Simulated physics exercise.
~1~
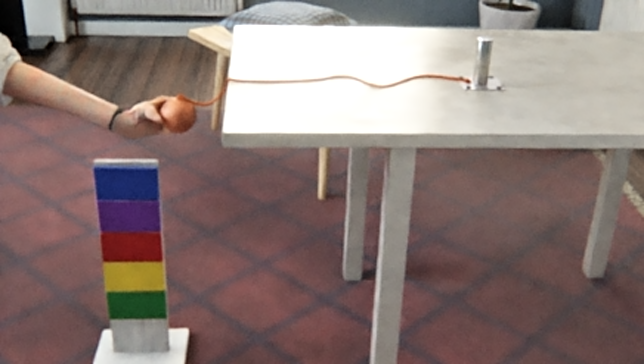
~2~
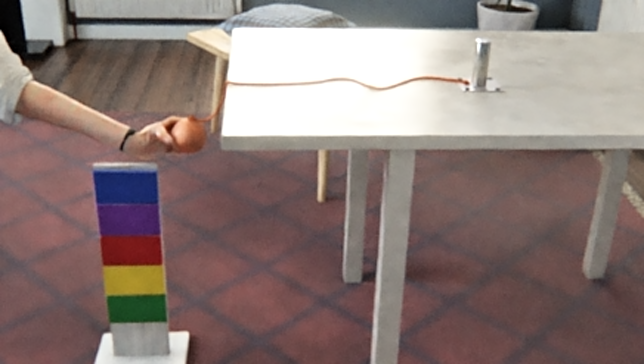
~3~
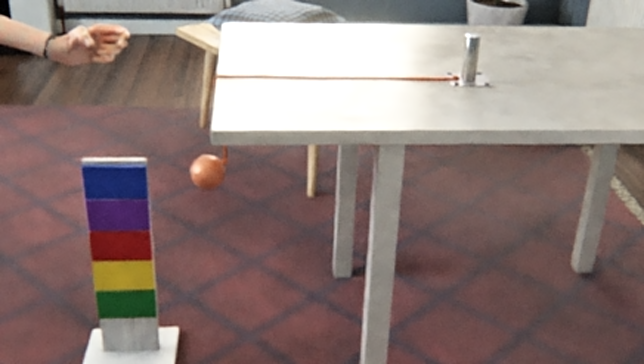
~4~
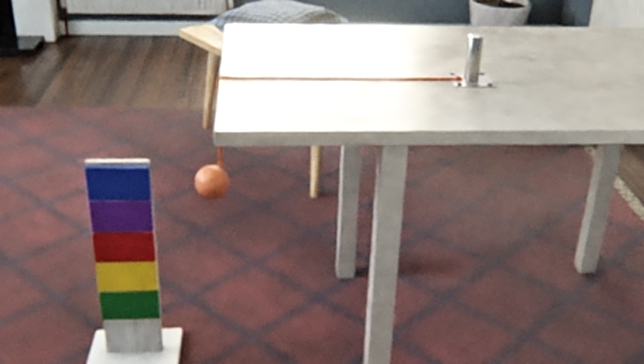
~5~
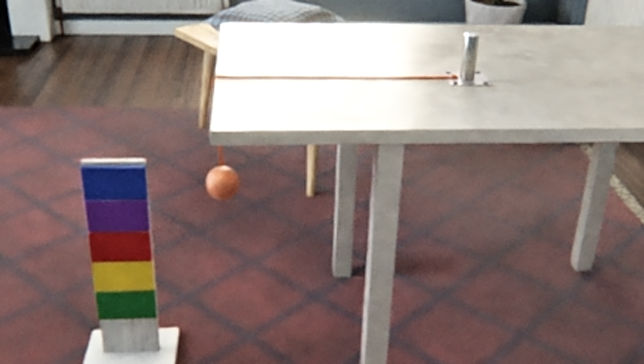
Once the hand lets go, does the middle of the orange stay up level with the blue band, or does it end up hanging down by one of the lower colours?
It stays up level with the blue band, hanging from the lace just under the table edge.
